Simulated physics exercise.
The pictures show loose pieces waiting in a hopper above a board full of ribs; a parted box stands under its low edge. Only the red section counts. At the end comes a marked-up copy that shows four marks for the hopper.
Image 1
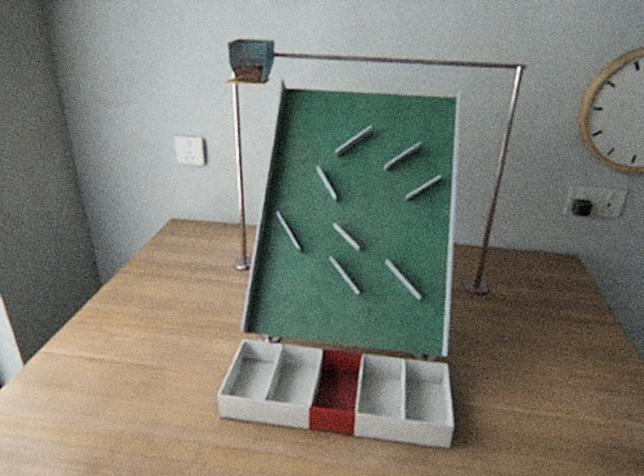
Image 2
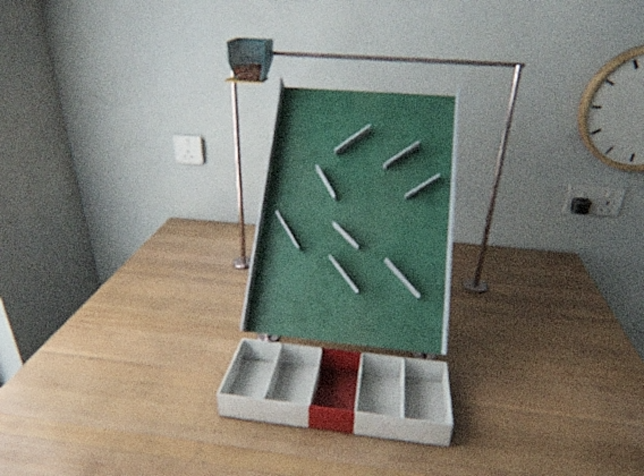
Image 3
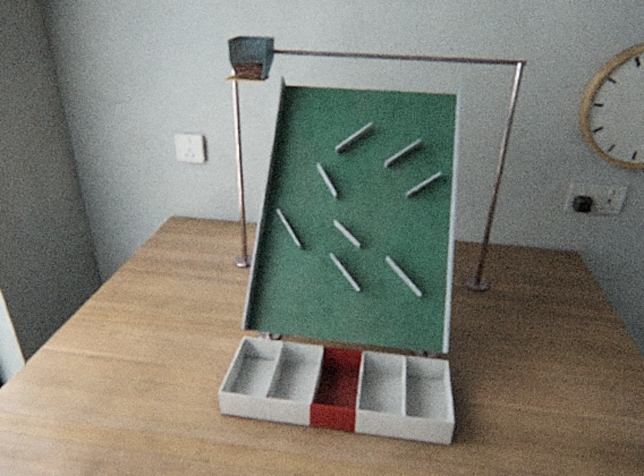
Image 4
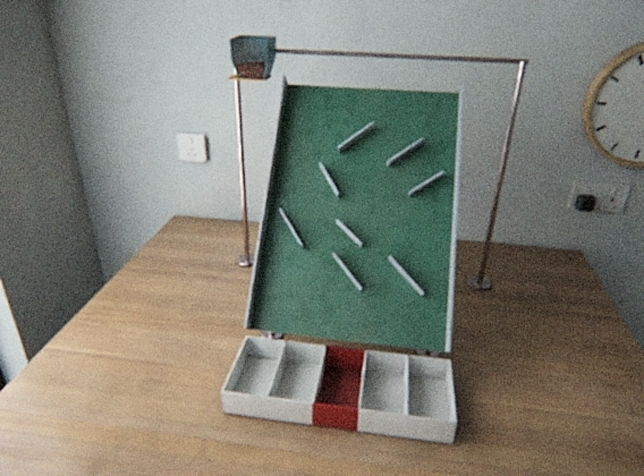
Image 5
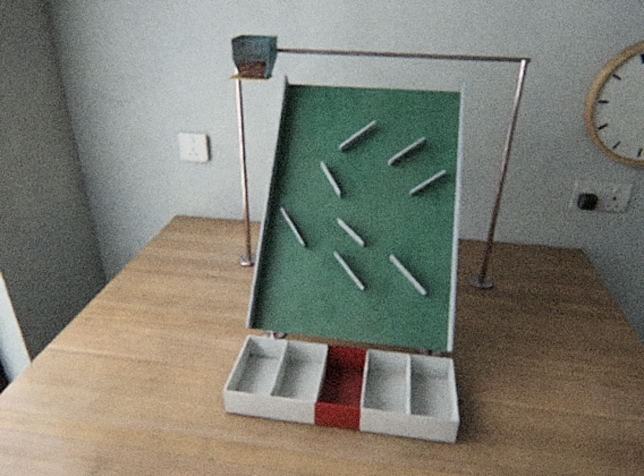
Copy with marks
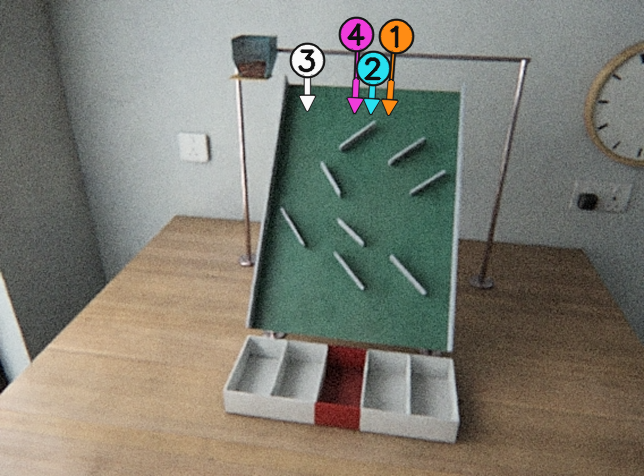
On a wooden table, a small hopper stays above a green ribbed board without moving.
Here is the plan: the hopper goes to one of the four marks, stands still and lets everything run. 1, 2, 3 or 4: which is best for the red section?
Best: 3.
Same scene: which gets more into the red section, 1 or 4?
4.
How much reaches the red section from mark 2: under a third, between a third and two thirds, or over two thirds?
It is under a third.
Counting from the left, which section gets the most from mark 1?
The fourth from the left.
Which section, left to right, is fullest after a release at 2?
The fourth from the left.
On the marked copy, mark 1 meets the board at (388, 109); mark 2 meets the board at (371, 108); mark 3 meets the board at (307, 105); mark 4 meets the board at (354, 107).
With 1, a small share in the red section, the bulk in other sections, a small share held on the board.
With 2, close to a quarter in the red section, the bulk in other sections.
With 3, close to half in the red section, close to a third in other sections.
With 4, close to a third in the red section, close to two thirds in other sections, only a few outside the box.
